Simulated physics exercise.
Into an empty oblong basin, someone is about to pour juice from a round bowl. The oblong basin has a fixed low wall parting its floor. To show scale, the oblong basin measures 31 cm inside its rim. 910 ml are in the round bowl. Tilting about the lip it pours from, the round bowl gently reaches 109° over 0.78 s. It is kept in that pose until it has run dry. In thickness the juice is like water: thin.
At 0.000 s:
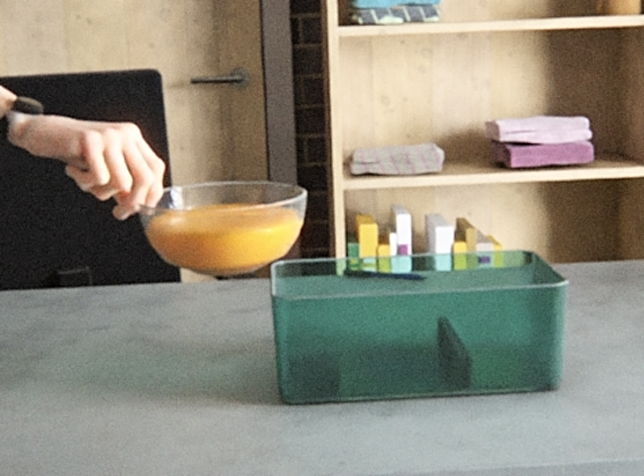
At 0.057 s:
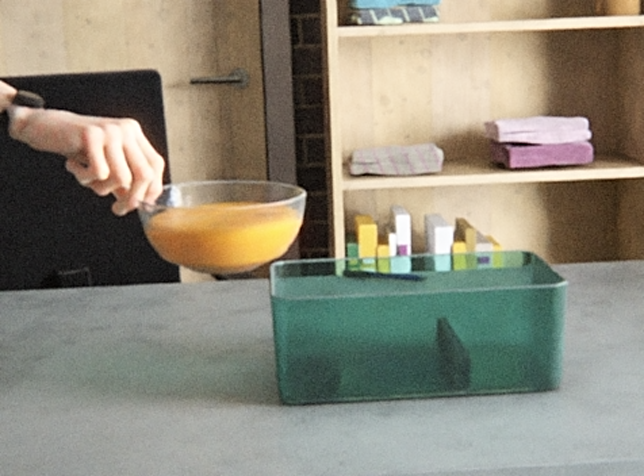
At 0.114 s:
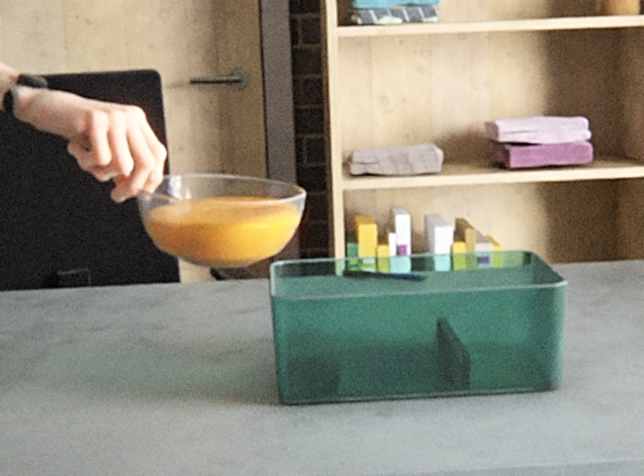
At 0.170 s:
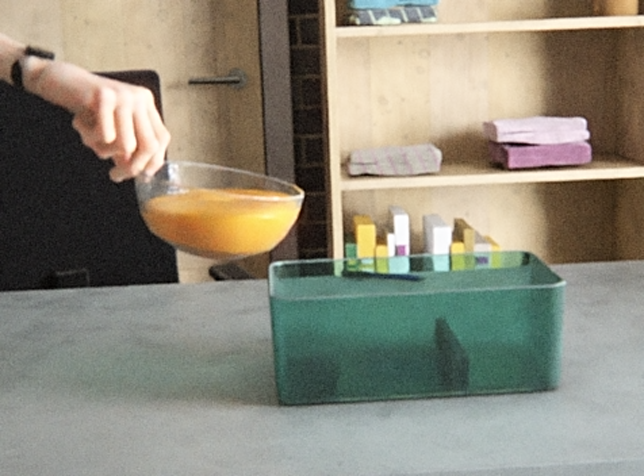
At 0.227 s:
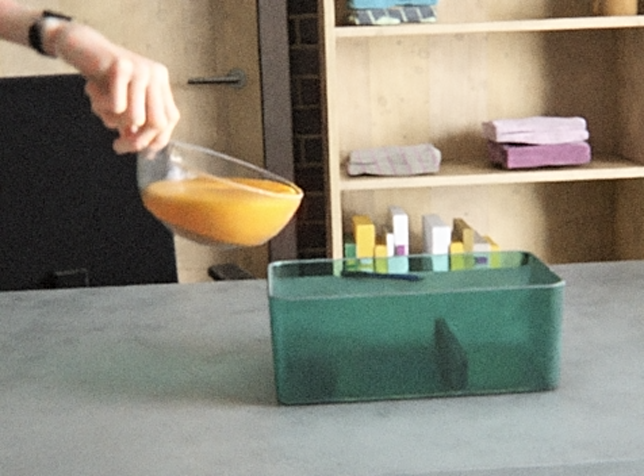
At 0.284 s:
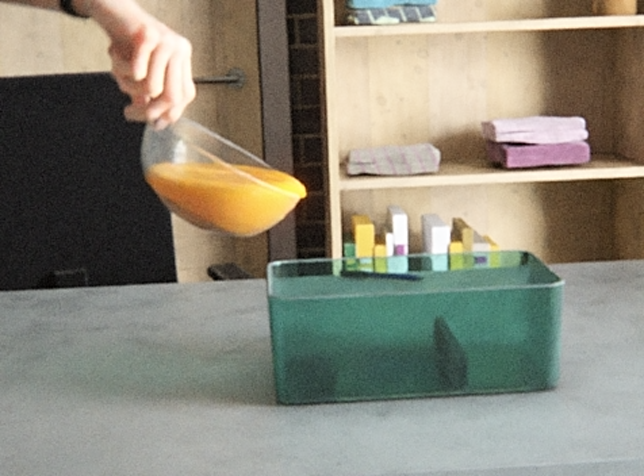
A hand held a clear round bowl of orange juice beside an empty green oblong basin on a grey table, then gradually tilted it to the right until the juice reached the lip.
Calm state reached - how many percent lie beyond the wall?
18 percent, roughly.
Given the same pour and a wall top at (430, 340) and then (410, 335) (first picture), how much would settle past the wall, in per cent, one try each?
35 % and 50 %.
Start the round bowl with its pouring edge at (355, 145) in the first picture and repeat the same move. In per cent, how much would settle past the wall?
Result then: Approx. 55 %.
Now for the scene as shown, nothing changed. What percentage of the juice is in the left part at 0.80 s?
The left part holds close to 86 per cent.
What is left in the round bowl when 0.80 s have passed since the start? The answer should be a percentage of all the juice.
Around 0 in a hundred is still there.
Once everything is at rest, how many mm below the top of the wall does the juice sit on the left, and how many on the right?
I'd say some 16 mm on the left and some 28 mm on the right.
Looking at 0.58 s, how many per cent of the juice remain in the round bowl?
About 24 per cent.
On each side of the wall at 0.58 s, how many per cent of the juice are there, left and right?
Roughly 20 sits left and 0 sits right.
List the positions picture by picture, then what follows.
In the first picture, it leans 0°; its right rim is at (305, 194); the juice meets the walls at (146, 220) and (300, 214); the oblong basin's rim runs from (272, 281) to (550, 267); the wall's top is at (453, 337).
In the second picture, it leans 1°; its right rim is at (304, 194); the juice meets the walls at (146, 219) and (299, 212).
In the third picture, it leans 6°; its right rim is at (304, 194); the juice meets the walls at (145, 213) and (299, 207).
In the fourth picture, it leans 12°; its right rim is at (302, 195); the juice meets the walls at (143, 203) and (298, 200).
In the fifth picture, it leans 21°; its right rim is at (300, 195); the juice meets the walls at (143, 187) and (298, 190).
In the sixth picture, it leans 32°; its right rim is at (299, 195); the juice meets the walls at (146, 168) and (289, 181); 2 per cent is over the edge.
Then, 0.58 s in, the tilt is 93° and 24 per cent is still to pour, 20 is left of the wall and 0 right of it.
Then, 0.80 s in, the tilt is 109° and 0 per cent is still to pour, 86 is left of the wall and 6 right of it.
Then, 1.03 s in, the tilt is 109° and 0 per cent is still to pour, 81 is left of the wall and 12 right of it.
Then, 1.28 s in, the tilt is 109° and 0 per cent is still to pour, 78 is left of the wall and 16 right of it.
Finally, 75 per cent lies left of the wall, 18 right of it and 6 outside.
